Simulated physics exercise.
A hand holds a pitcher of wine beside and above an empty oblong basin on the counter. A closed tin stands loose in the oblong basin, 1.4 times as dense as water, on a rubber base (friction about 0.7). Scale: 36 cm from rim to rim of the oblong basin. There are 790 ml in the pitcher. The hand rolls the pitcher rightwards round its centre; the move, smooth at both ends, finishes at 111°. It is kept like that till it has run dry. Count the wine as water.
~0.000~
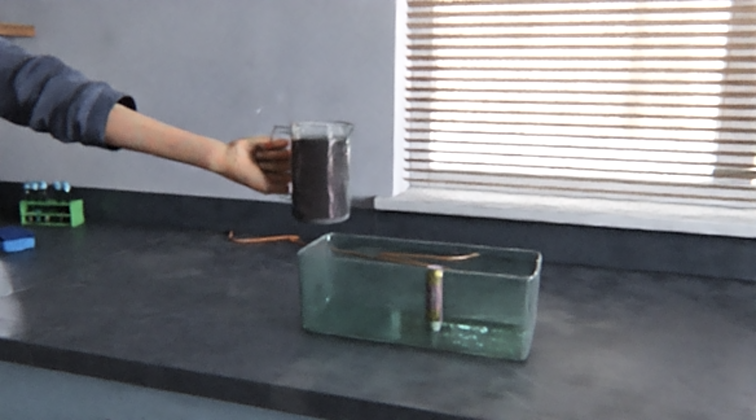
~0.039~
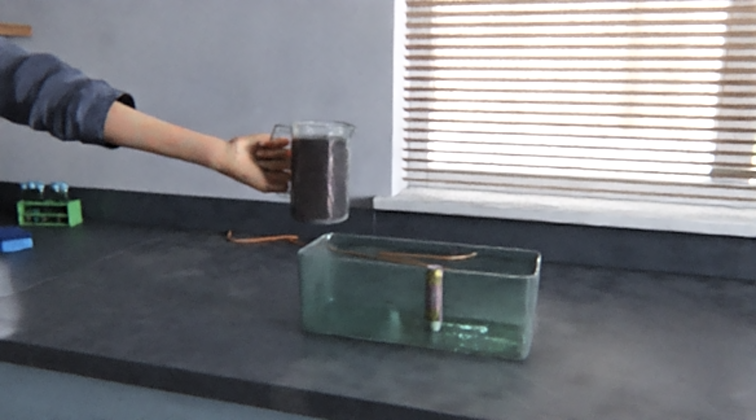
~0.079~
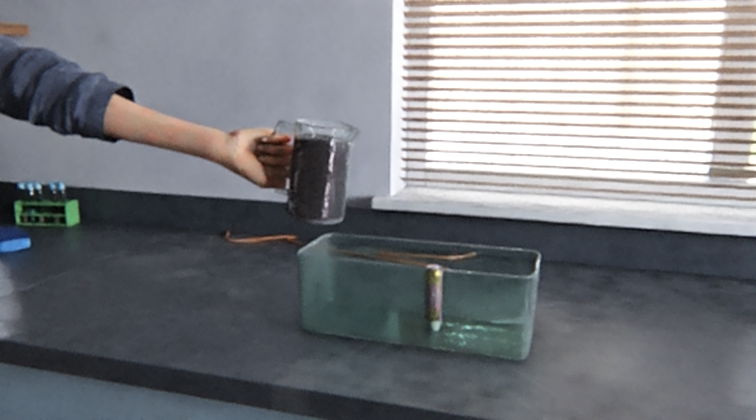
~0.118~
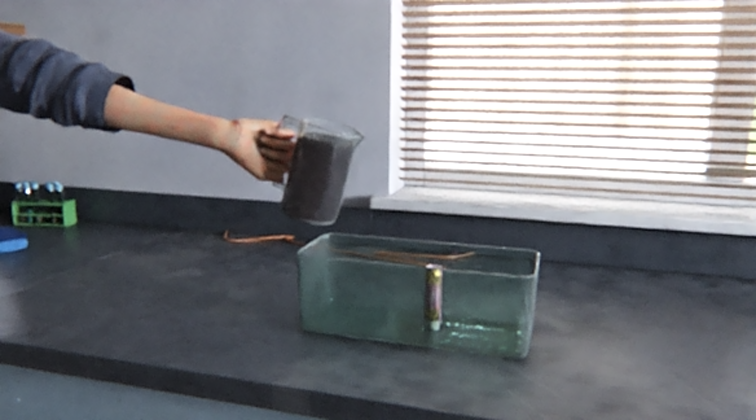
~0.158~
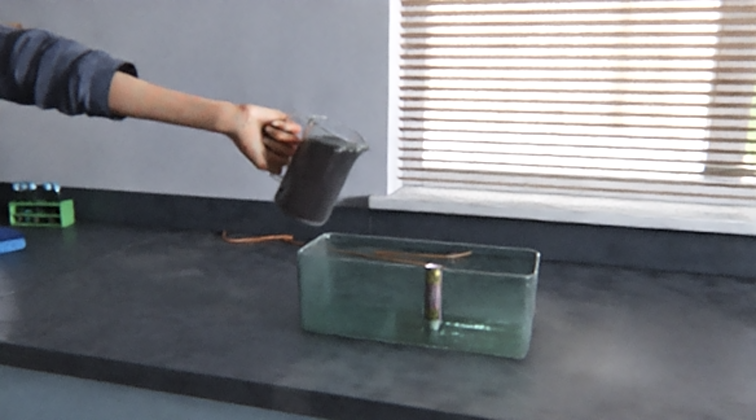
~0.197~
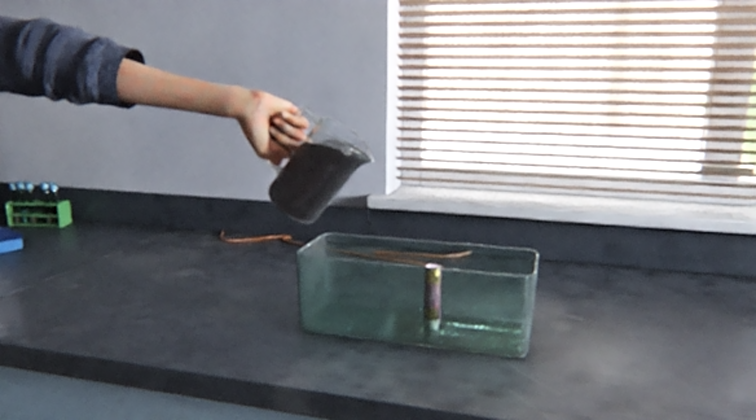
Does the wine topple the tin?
It goes over.
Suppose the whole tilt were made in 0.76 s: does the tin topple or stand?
Then it keeps standing.
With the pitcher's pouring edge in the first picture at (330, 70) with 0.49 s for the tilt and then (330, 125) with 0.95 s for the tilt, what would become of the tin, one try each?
First it stays up; then it remains upright.
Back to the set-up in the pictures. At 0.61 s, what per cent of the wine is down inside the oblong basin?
About 60 per cent.
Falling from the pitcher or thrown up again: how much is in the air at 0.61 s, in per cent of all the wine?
Some 16 per cent.
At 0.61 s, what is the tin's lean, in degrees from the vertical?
It is at some 20°.
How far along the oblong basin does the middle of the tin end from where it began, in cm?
About 9.0 cm.
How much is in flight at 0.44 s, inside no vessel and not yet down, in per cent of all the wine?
Some 20 per cent.
By 0.44 s the tilt is 108° and 63 per cent is still to pour; the tin stands where it began.
By 0.61 s the tilt is 111° and 23 per cent is still to pour; the tin leans 21°.
By 0.79 s the tilt is 111° and 4 per cent is still to pour; the tin lies on its side.
By 0.99 s the tilt is 111° and 0 per cent is still to pour; the tin lies on its side.
At rest the tin lies on its side.
